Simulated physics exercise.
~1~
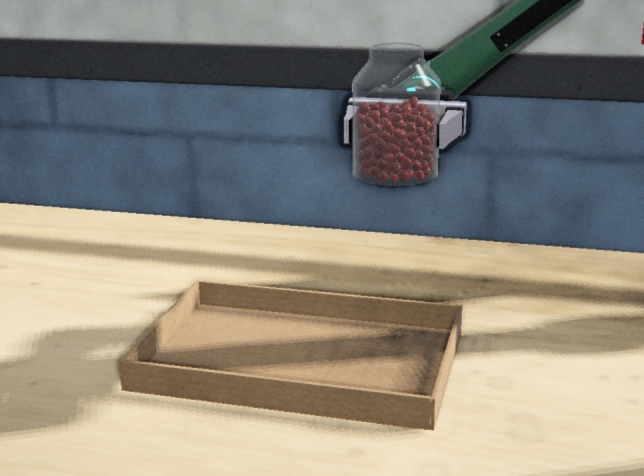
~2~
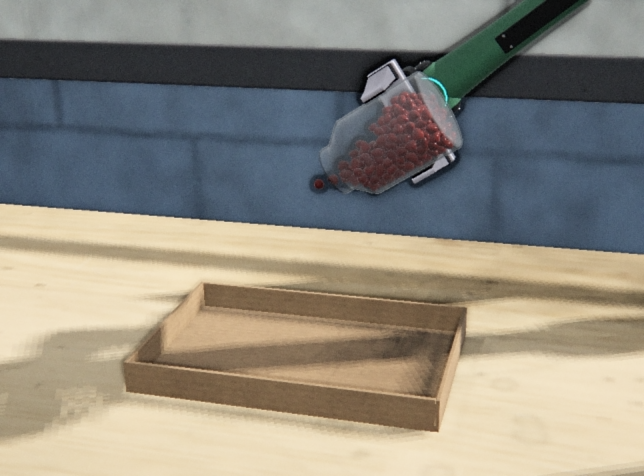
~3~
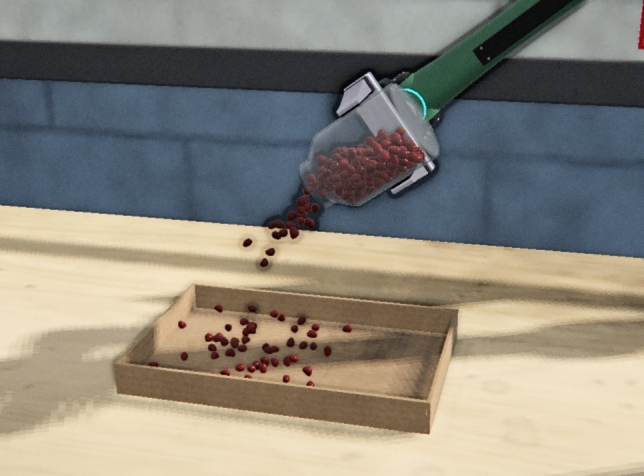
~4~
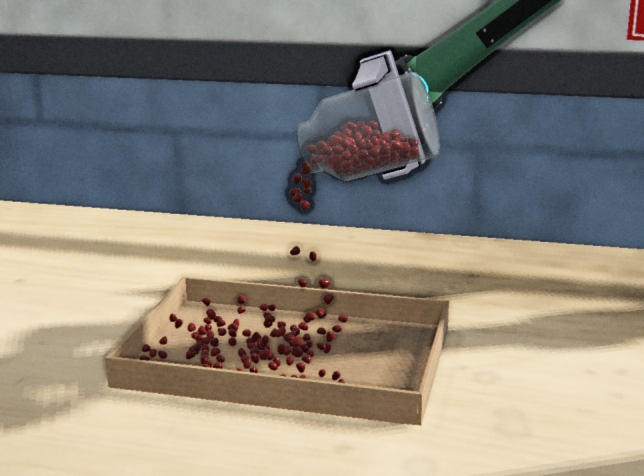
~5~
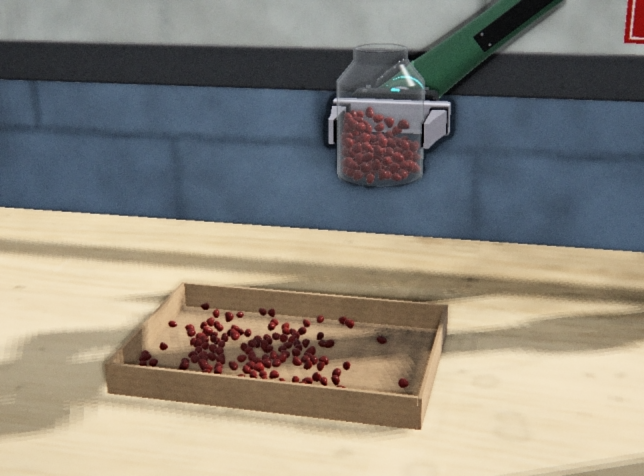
At the start, a green robot arm holds a clear jar of small dark red beans upright above a shallow wooden tray on a pale wooden surface, with a blue wall behind. The arm tips the jar to the left, and the first bean reaches its mouth. With the mouth pointing down and left, beans spill out in a loose stream and scatter across the tray. More beans drop as the jar stays tilted, spreading over the tray's floor. Finally, the arm turns the jar upright again, still partly full, leaving many beans scattered in the tray.
